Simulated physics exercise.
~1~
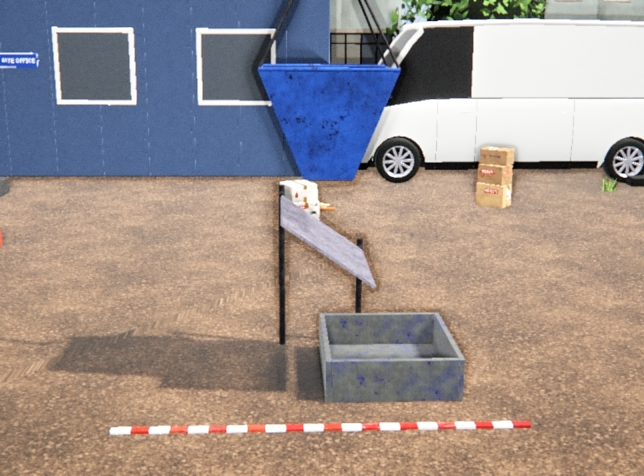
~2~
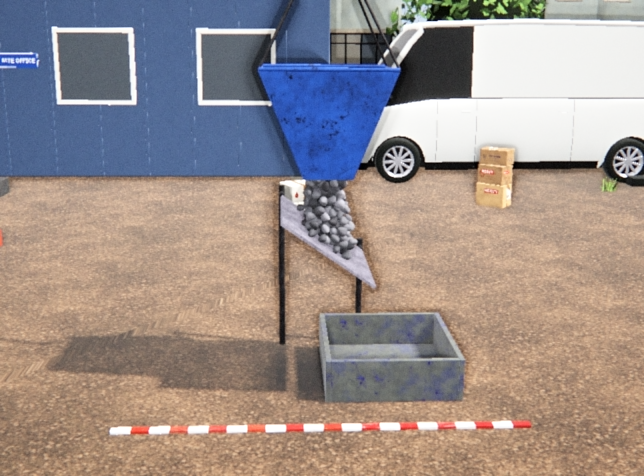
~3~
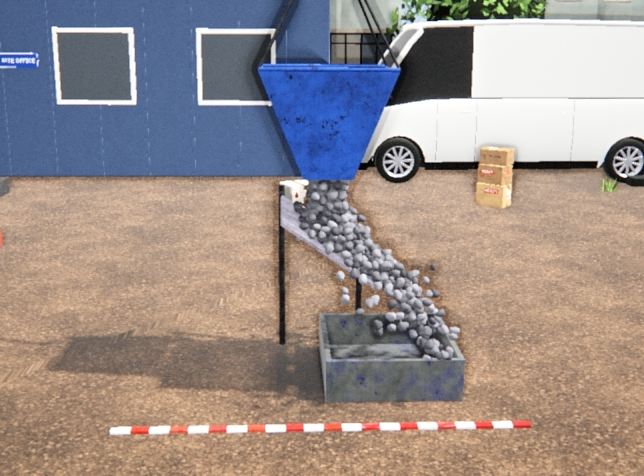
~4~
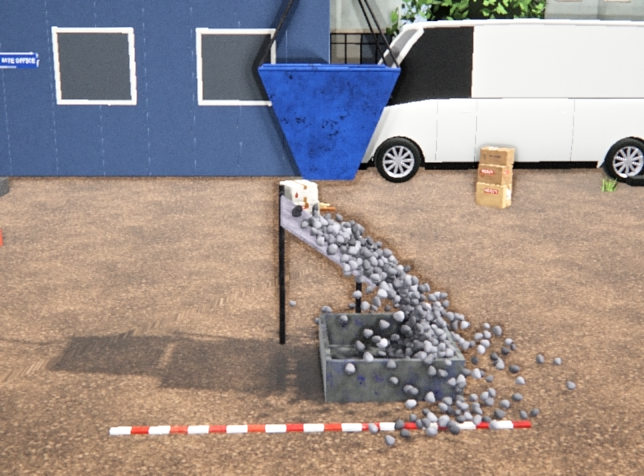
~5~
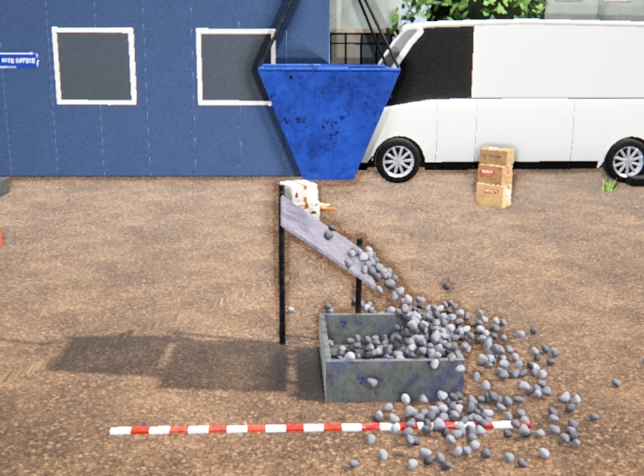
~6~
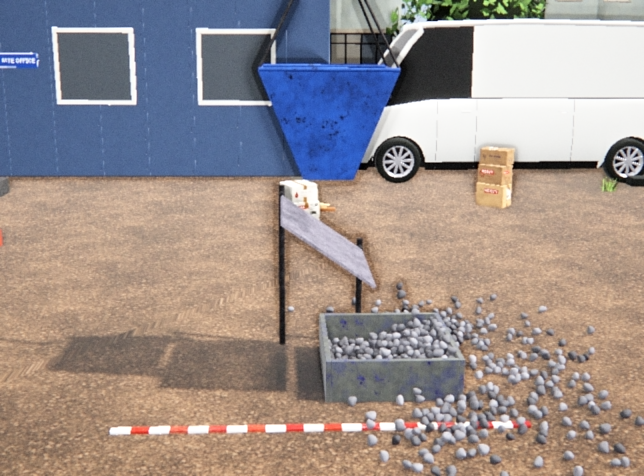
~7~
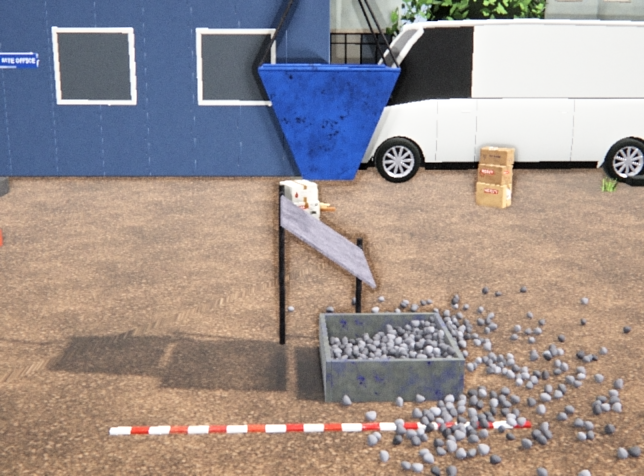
On a dirt yard beside a white van, grey stones poured from a hanging blue skip, slid down a sloping chute and tumbled into an open bin, many spilling over its right side, until more lay inside than scattered on the ground.
